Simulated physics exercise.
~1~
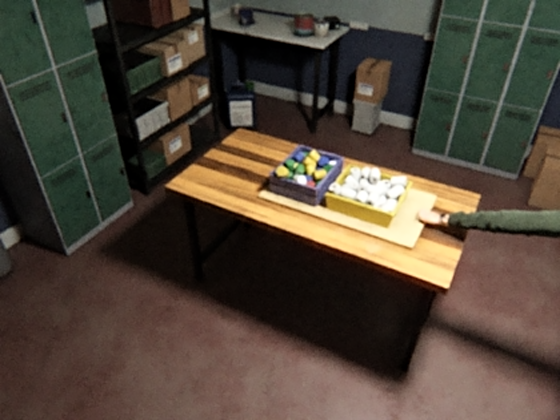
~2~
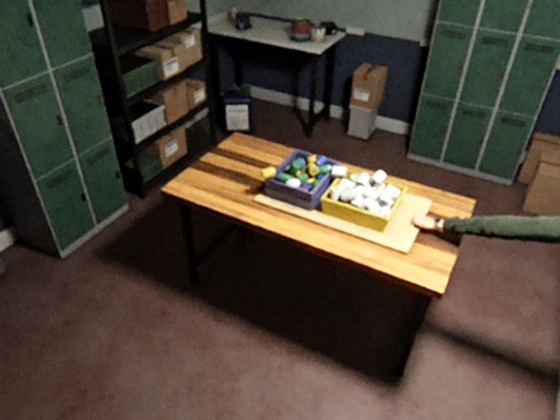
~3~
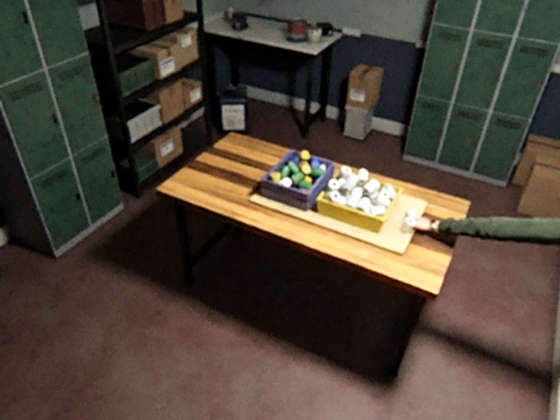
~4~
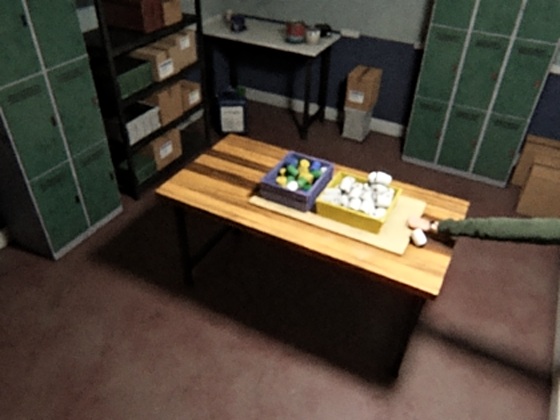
A hand in a green sleeve reaches in from the right and shakes a pale board on a striped wooden table, seen from above in a locker room with green lockers, dark shelves of cartons and a desk behind. Fixed to the board are a blue box of small colourful jars on the left and a yellow box of white paper rolls on the right. The loose goods shift and tumble inside both boxes. Then white rolls leave the yellow box toward the hand. At the end, two rolls lie outside near the hand, while the jars remain in the blue box.
